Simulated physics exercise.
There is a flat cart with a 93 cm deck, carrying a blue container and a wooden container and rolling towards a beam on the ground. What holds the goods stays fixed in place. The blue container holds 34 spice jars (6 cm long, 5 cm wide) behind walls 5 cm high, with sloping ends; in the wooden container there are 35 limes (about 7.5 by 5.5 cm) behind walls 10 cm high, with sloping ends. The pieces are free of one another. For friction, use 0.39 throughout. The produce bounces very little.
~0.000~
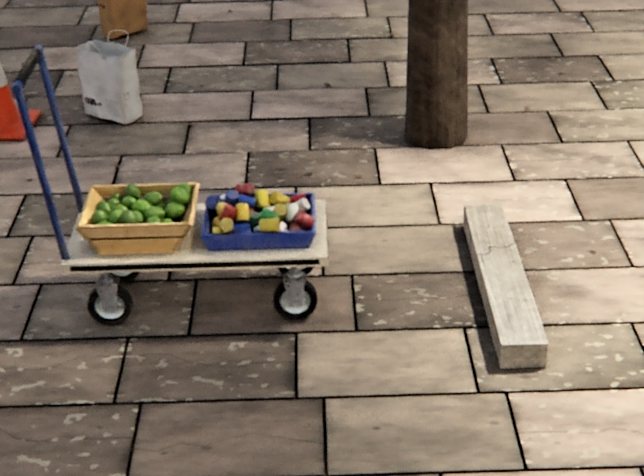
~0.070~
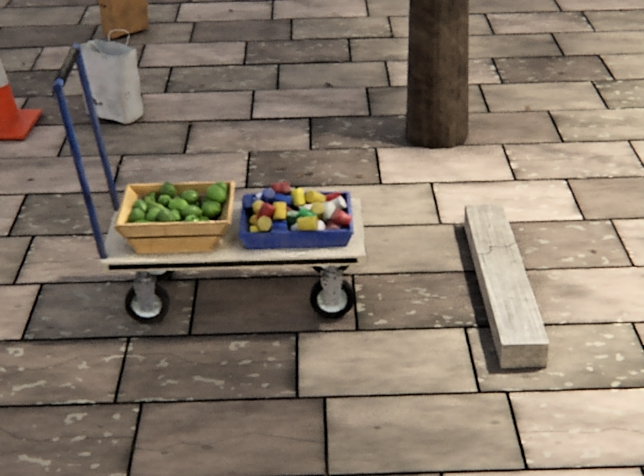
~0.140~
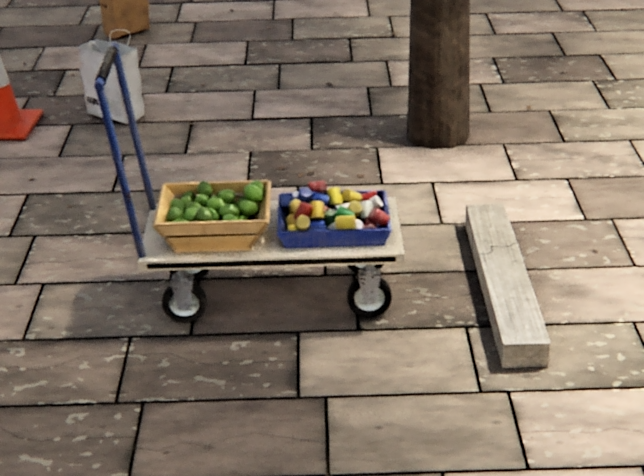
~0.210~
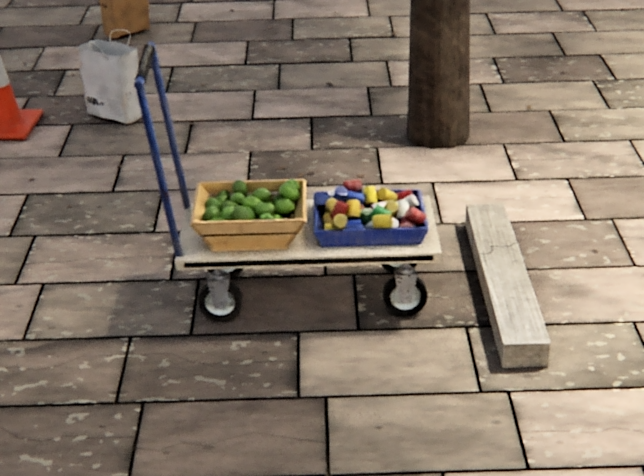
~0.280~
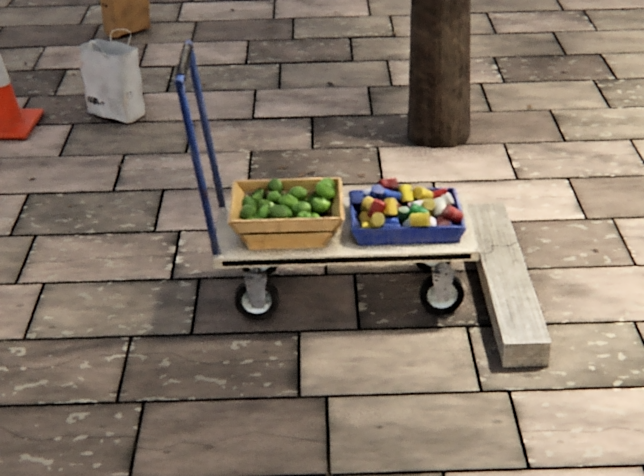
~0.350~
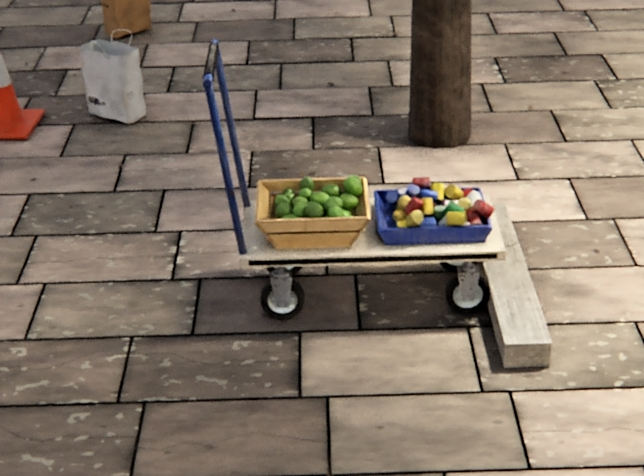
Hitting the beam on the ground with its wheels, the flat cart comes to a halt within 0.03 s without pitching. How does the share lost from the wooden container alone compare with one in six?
It is going to lose a lesser share than a sixth.
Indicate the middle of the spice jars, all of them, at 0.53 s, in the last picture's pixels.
Somewhere around pixel (461, 208).
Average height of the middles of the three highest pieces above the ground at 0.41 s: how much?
I'd say near 46 cm.
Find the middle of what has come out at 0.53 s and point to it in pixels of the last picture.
The centre lands near pixel (494, 191).
After 0.41 s, 3 of 34 out of the blue container and 0 of 35 out of the wooden container.
After 0.53 s, 9 of 34 out of the blue container and 2 of 35 out of the wooden container.
After 0.76 s, 11 of 34 out of the blue container and 2 of 35 out of the wooden container.
Outcome (at 1.27 s), 12 of 34 out of the blue container and 2 of 35 out of the wooden container. Asked share, 2 of 35, 6 per cent.
